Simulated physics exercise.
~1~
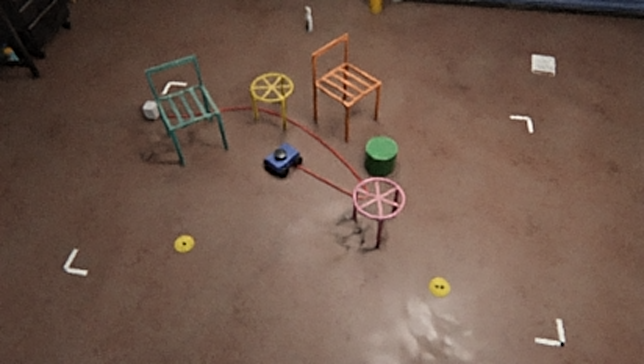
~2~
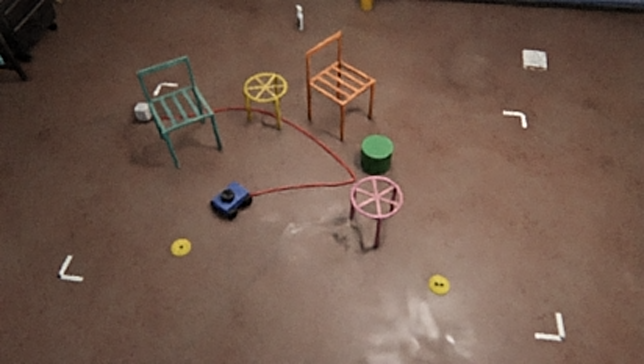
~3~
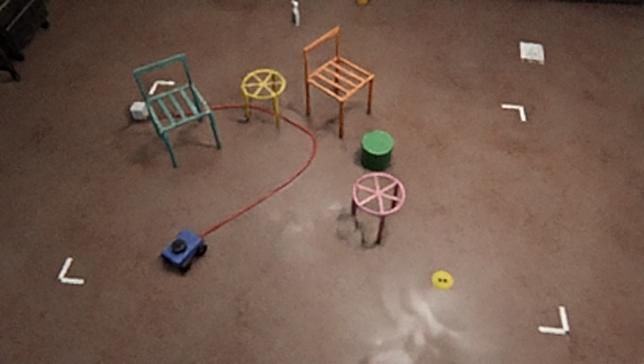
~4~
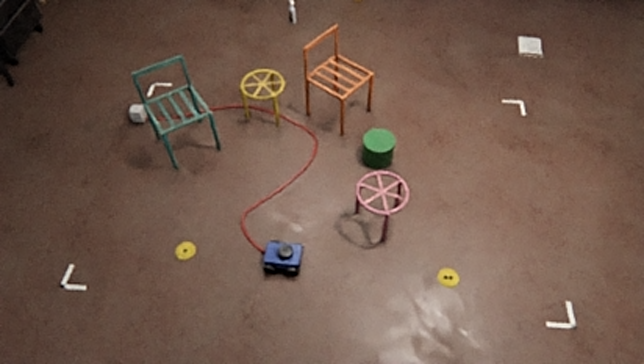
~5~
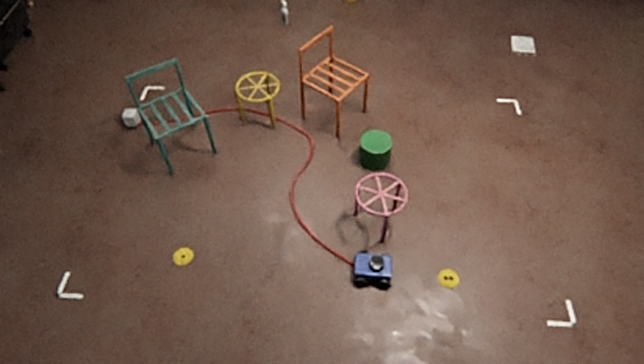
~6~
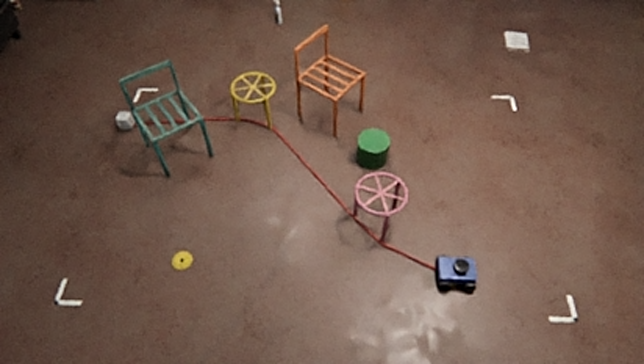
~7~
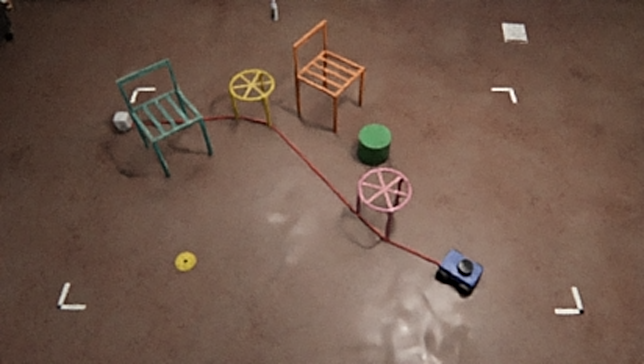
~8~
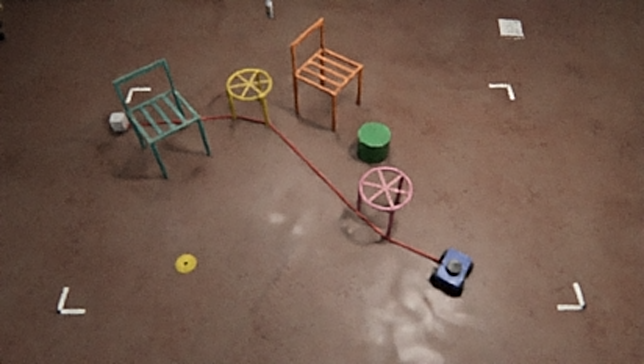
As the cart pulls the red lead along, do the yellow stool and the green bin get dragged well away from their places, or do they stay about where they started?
They stay about where they started. The yellow stool keeps its place and the green bin hardly stirs.
